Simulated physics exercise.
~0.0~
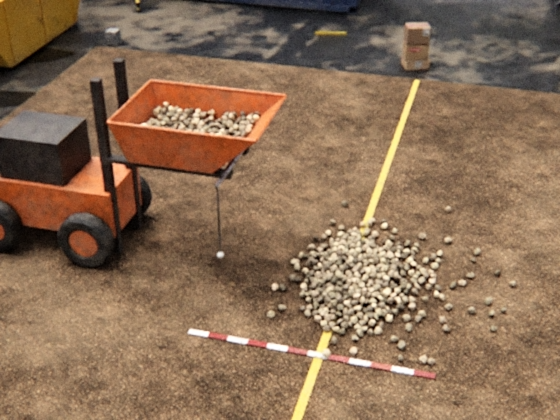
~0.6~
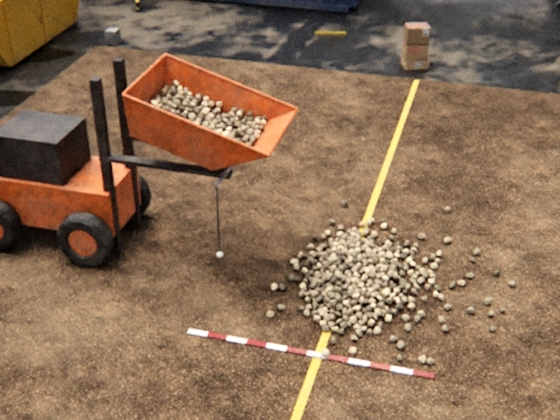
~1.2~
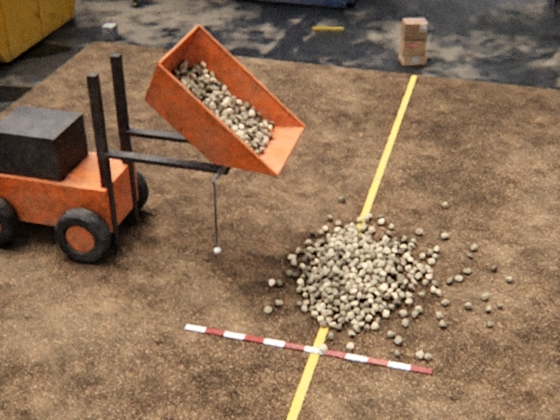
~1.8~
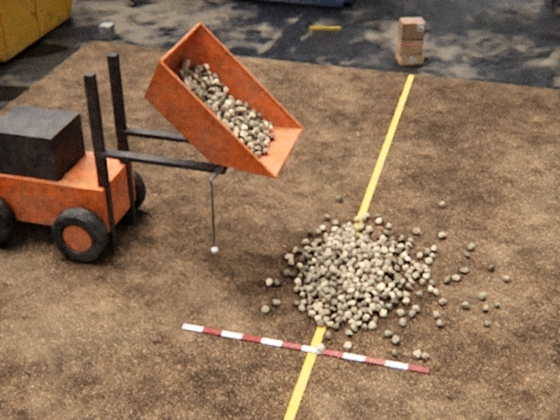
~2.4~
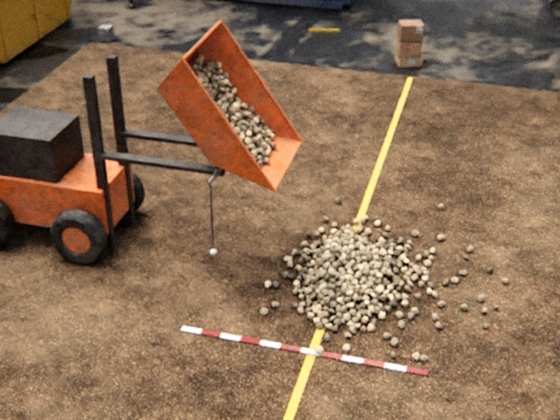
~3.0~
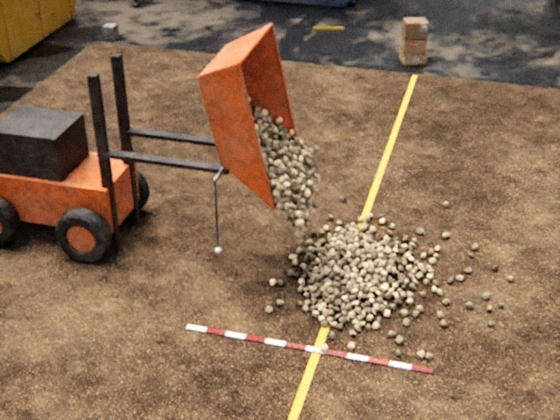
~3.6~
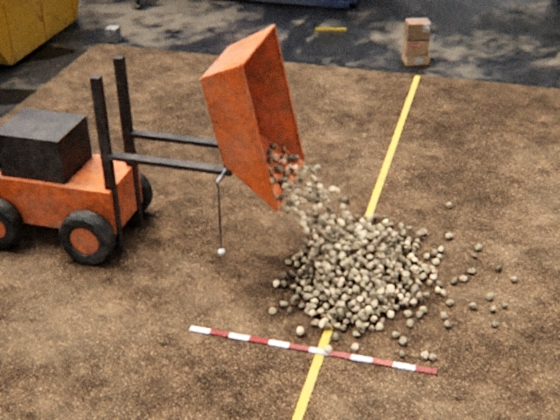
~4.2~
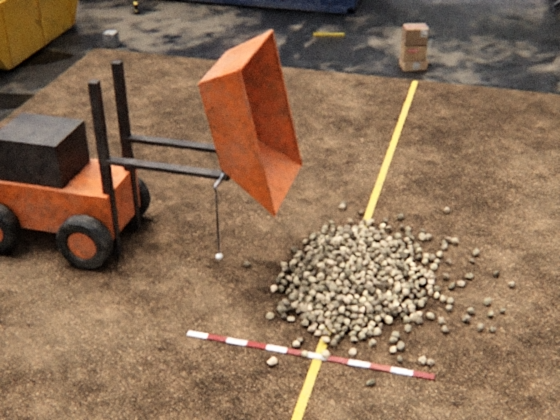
An orange fork truck with a dark box on its back stands at the left of a brown, gritty floor, seen from above by a slightly swaying camera. It holds an orange skip of pale stones, with a white ball hanging below, beside a loose heap lying across a yellow line and a red and white striped rod. The skip tips partway to the right and pauses, its stones staying inside. It then tips steeply, and the stones slide out in a stream onto the heap. Finally the skip hangs empty above a broader pile spread across the line.
